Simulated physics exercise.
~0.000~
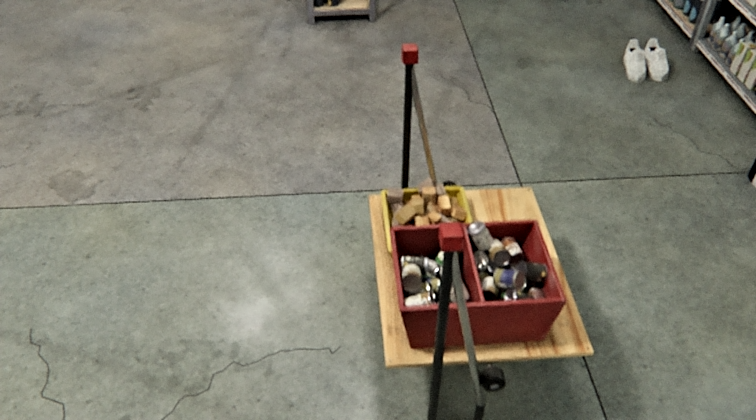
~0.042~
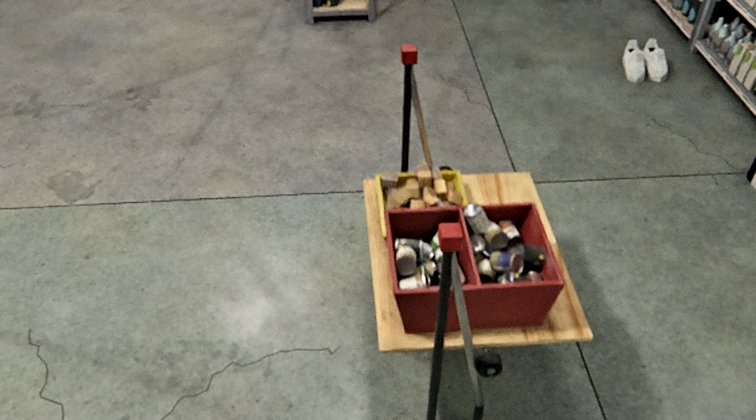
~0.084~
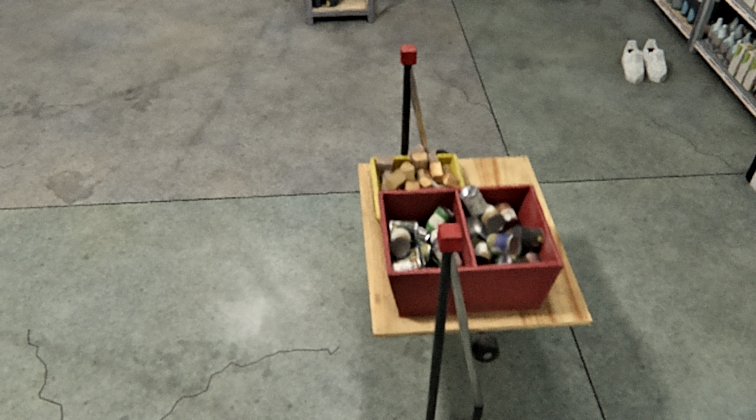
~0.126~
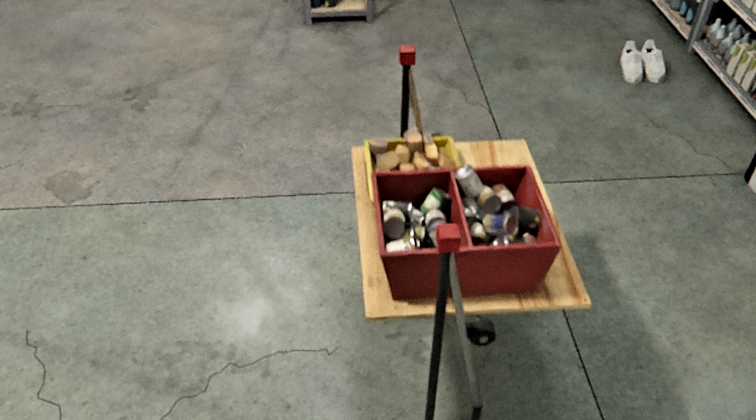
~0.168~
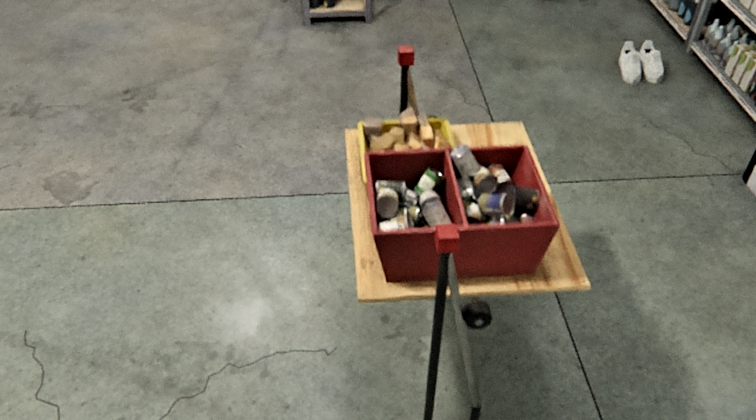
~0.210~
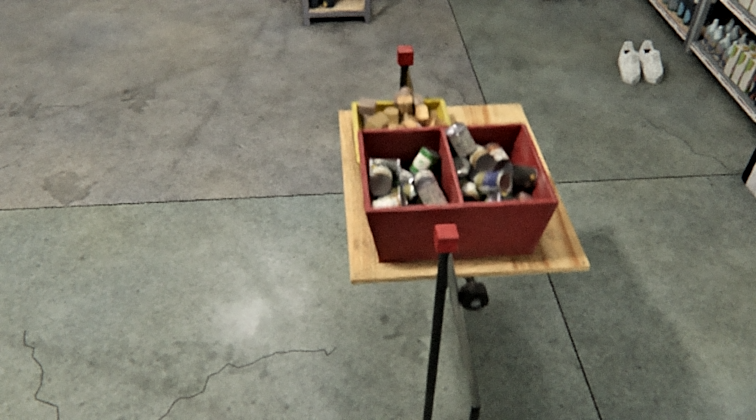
In the video, a wooden platform carrying a divided red crate of small tins and a yellow crate of timber offcuts rises steadily between two red-capped posts above a concrete floor, with both loads staying inside their crates.
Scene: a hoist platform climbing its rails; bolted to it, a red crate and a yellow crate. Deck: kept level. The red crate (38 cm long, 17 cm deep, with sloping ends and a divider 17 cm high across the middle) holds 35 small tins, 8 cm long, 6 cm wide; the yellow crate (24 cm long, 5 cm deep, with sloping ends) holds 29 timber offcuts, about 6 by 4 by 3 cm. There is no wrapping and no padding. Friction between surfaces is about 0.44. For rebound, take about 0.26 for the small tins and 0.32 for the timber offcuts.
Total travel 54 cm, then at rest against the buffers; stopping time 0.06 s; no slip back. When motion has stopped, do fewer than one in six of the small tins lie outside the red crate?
Yes, fewer than one in six are out.
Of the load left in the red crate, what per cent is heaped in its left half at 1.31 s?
I'd put it at around 50 percent.
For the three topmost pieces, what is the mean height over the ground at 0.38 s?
Their middles average near 110 cm high.
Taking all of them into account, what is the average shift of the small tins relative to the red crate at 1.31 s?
Leftwards, roughly 4 cm.
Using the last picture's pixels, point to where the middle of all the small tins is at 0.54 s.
Centre: Around (448, 126) px.
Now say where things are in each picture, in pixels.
In the first frame (places track the rim corner closest to us here, unless another is named), red crate (404, 309); yellow crate (by its farthest rim corner) (460, 188); 0 cm travelled; all still inside.
In the second frame, red crate (398, 291); yellow crate (457, 172); 8 cm travelled.
In the third frame, red crate (392, 273); yellow crate (453, 155); 16 cm travelled.
In the fourth frame, red crate (385, 253); yellow crate (449, 138); 24 cm travelled.
In the fifth frame, red crate (378, 232); yellow crate (445, 119); 32 cm travelled.
In the sixth frame, red crate (370, 210); yellow crate (441, 100); 39 cm travelled; all still inside.
After 0.26 s, the buffers are touched.
After 0.38 s, the red crate has all 35 and the yellow crate has all 29.
After 0.54 s, the red crate is down by 3 of 35 and the yellow crate is down by 8 of 29.
After 0.76 s, the red crate is down by 3 of 35 and the yellow crate is down by 11 of 29.
When it is over (at 1.31 s), the red crate is down by 3 of 35 and the yellow crate is down by 11 of 29. Asked share, 3 of 35, 9 per cent.
